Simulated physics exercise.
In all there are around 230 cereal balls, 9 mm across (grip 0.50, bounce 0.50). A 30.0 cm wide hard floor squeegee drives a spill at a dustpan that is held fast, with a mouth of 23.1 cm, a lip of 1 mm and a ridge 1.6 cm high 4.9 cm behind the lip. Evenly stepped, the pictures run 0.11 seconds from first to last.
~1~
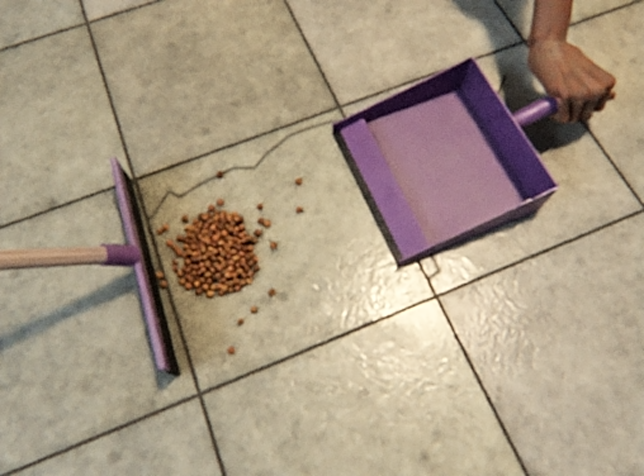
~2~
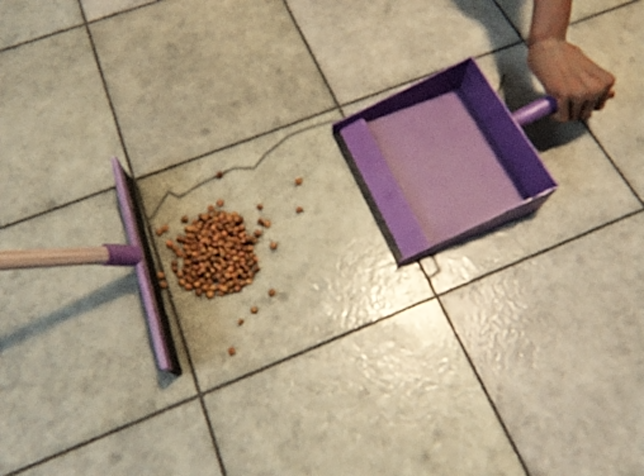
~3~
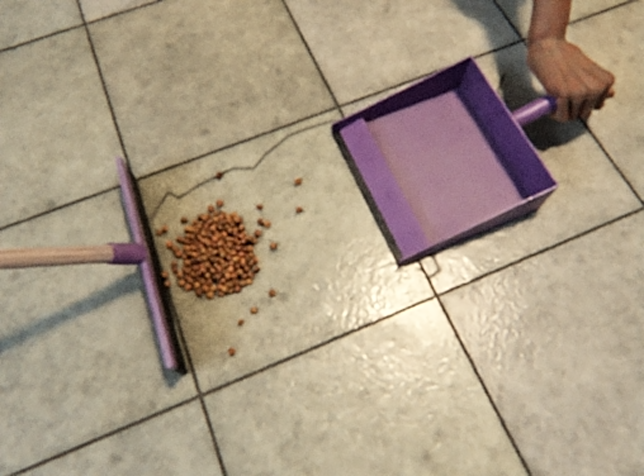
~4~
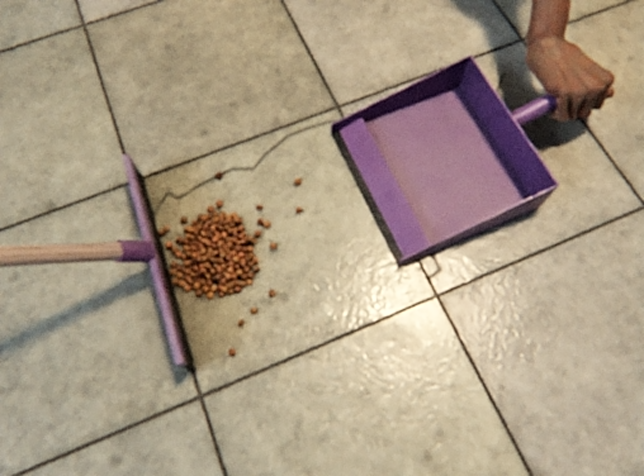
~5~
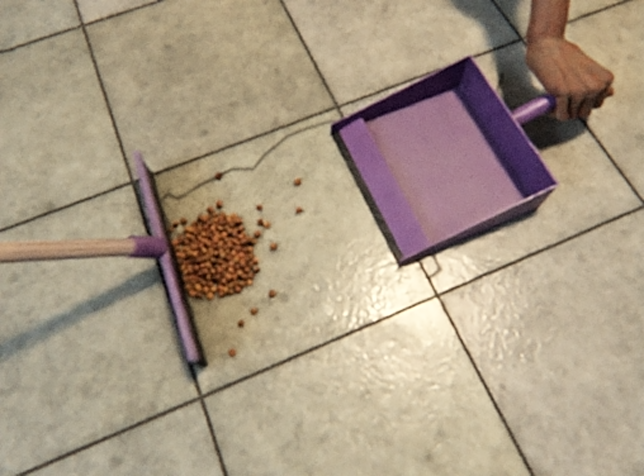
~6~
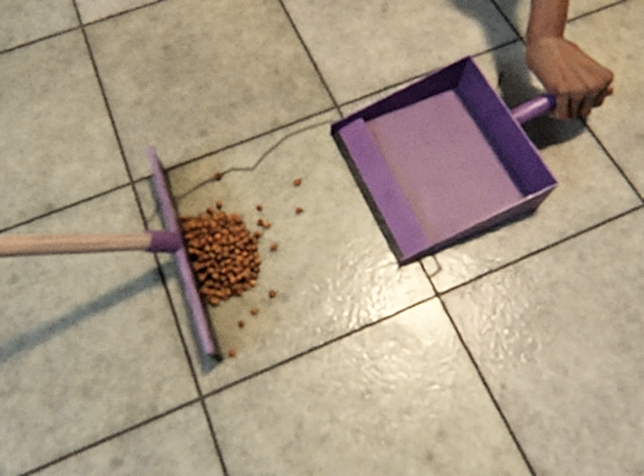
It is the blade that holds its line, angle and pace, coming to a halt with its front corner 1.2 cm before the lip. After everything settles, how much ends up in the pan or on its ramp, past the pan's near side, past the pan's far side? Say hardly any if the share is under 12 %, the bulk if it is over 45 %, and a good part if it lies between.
Pan - the bulk, near side - hardly any, far side - hardly any.
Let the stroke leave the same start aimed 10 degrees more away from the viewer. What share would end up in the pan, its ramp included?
Roughly 65 per cent would finish in the pan or on its ramp.
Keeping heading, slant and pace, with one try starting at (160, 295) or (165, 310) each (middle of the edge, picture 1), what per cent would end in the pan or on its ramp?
Around 65 percent, then around 65 percent.
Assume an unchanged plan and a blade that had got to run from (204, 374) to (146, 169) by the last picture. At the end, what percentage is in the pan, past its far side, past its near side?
Final per cent - pan 40, far 0, near 35.
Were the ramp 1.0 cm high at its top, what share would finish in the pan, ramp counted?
Near 70 per cent, then.
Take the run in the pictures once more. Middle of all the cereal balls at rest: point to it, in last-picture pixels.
I'd put it at about (376, 190).
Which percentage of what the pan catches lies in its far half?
Roughly 50 per cent.
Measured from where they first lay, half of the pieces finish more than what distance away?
I'd put it near 26 cm.
Then, 0.13 s after the last picture, middle of the blade 13 cm from the lip; 0 % over the lip, far side 0 %, near side 5 %.
Then, 0.22 s after the last picture, middle of the blade 5 cm from the lip; 5 % over the lip, far side 5 %, near side 5 %.
Then, 0.45 s after the last picture, middle of the blade 2 cm from the lip; 65 % over the lip, far side 5 %, near side 5 %.
In the end, pan 65 %, near side 5 %, far side 5 %, in front of the lip or behind the blade 25 %.
